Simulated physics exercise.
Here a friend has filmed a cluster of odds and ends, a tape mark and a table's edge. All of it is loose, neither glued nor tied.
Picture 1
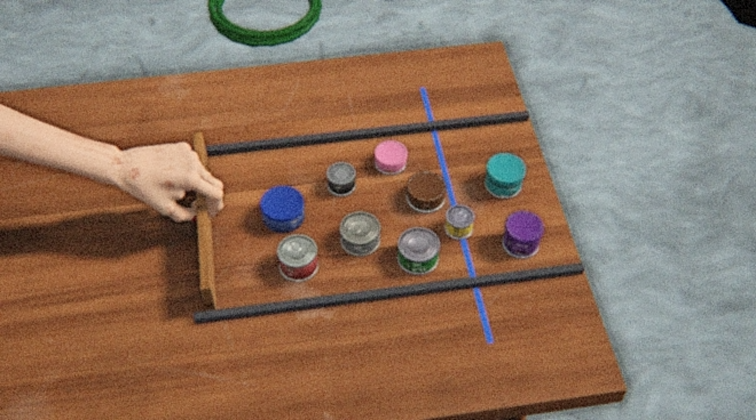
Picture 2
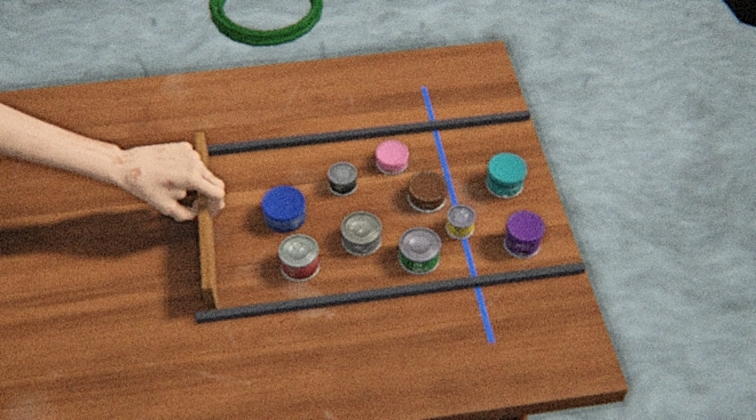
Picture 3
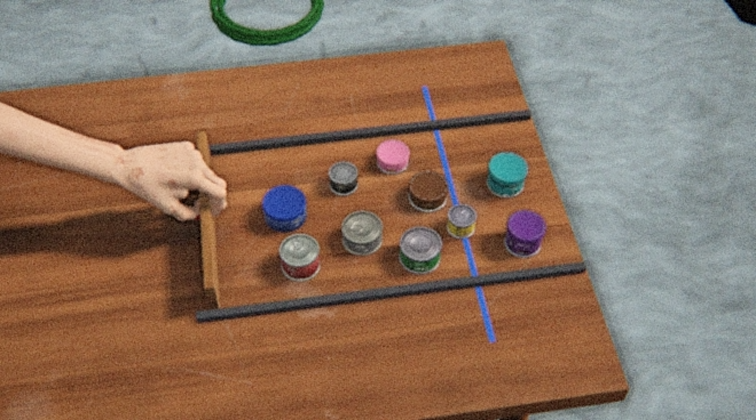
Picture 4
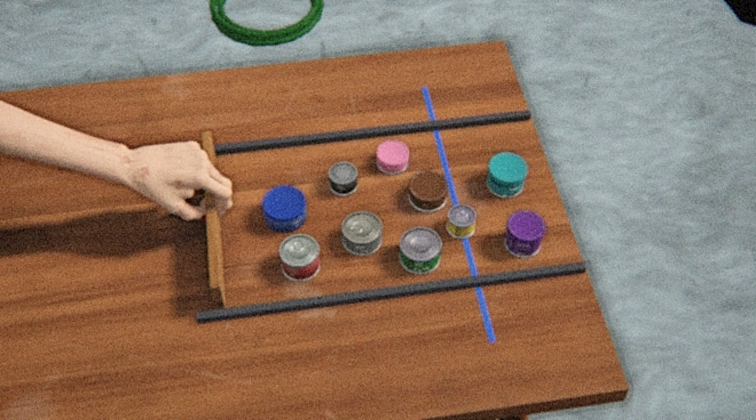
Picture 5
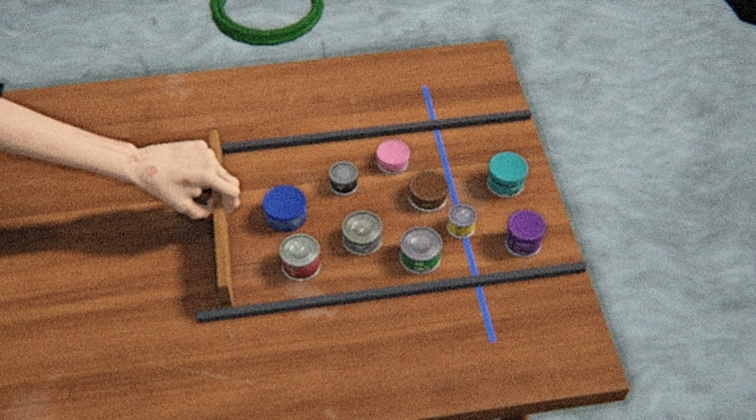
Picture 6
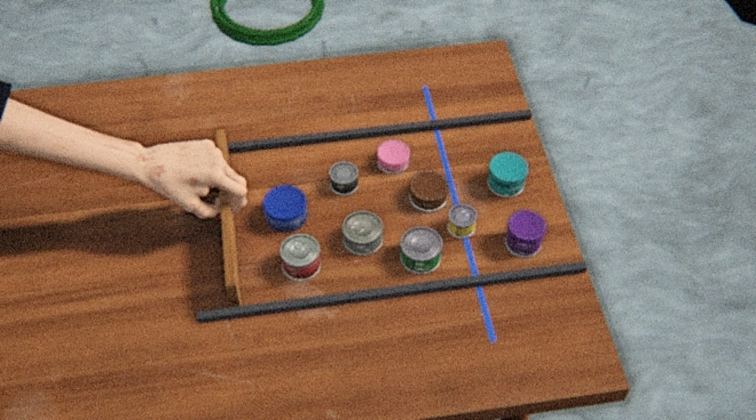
Hand sliding a wooden board slightly right between two dark rails towards small tins and pots sitting still on a table.
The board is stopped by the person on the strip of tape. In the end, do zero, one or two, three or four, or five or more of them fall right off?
It ends with no piece gone from the top.
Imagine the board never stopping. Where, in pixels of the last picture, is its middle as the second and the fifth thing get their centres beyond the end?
First roughly (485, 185), later roughly (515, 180).
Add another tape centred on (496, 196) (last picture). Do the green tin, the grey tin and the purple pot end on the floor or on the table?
Green tin stays put, grey tin stays put, purple pot goes off.
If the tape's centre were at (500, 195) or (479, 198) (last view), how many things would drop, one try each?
Respectively 2 and 1.
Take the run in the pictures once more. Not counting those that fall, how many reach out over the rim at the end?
The count would be 1.
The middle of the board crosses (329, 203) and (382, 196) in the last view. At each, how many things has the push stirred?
Answer - first 3, then 7.
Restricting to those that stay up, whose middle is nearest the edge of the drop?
The foremost one is the turquoise tin.
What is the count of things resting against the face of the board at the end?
My count gives 5.
Soon after, none off yet; turquoise tin at rest near (507, 175); purple pot at rest near (525, 234); yellow tin at rest near (462, 222).
In the end, the number that fall off is zero.
